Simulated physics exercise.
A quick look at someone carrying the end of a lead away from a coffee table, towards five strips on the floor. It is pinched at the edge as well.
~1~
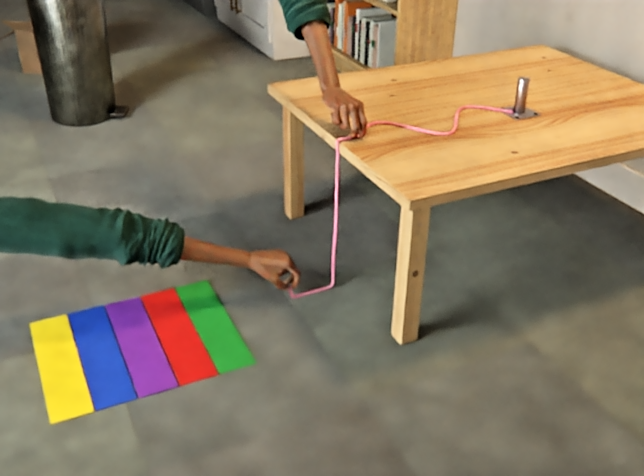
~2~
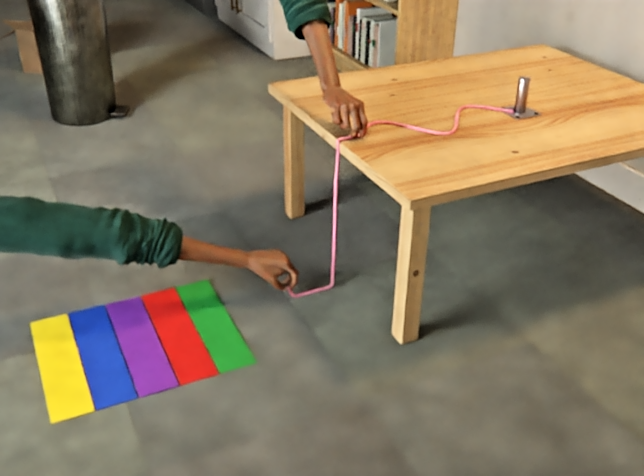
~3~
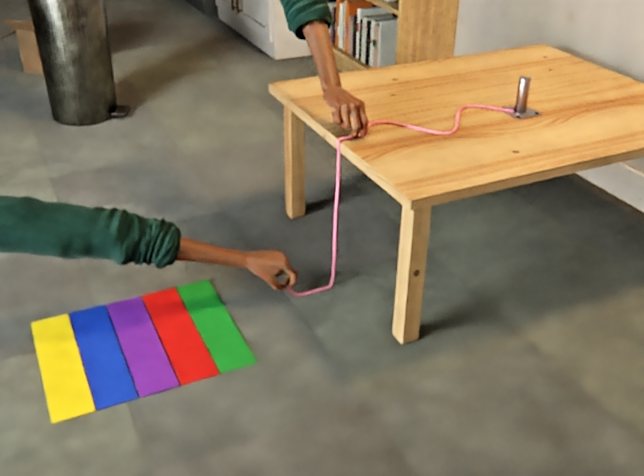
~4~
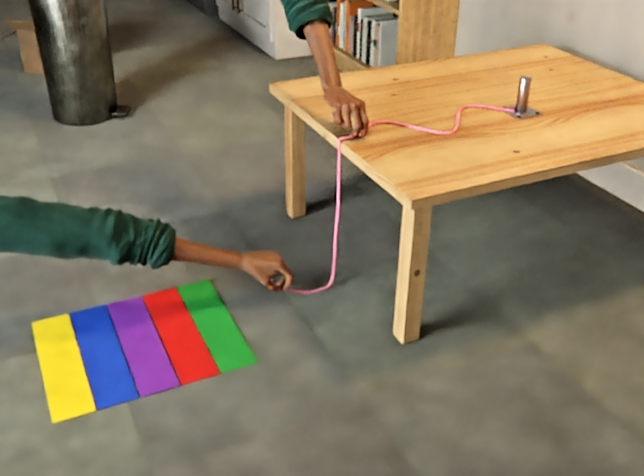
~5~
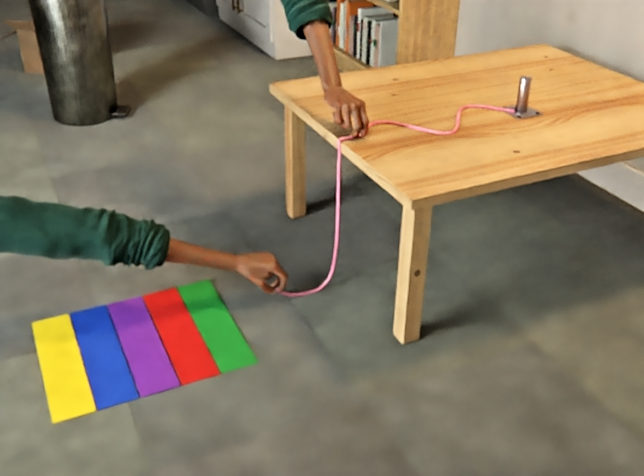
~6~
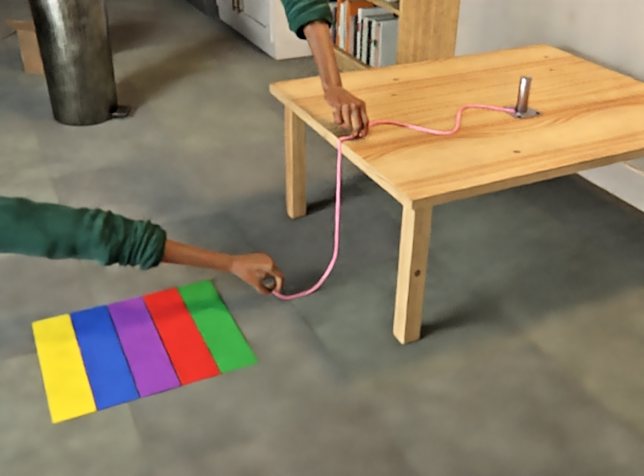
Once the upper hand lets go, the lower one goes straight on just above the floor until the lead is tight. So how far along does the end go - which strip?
Along to the blue strip.
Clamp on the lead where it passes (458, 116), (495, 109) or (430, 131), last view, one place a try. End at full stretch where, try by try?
For the three tries you'd see (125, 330), (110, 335) and (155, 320).
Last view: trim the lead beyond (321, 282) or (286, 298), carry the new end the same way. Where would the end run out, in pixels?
Case by case it comes to about (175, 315) and then about (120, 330).
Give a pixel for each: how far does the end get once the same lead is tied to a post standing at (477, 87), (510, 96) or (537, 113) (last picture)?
The three places are (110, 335), (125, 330) and (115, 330), in that order.
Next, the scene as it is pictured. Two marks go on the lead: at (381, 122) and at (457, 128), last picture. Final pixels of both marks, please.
(339, 147) for the first, (419, 128) for the second.
Early on, end near (159, 320); over red.
Midway, end near (120, 331); over purple.
At the end of the slack, end near (98, 336); over blue. The end stops over the blue strip.
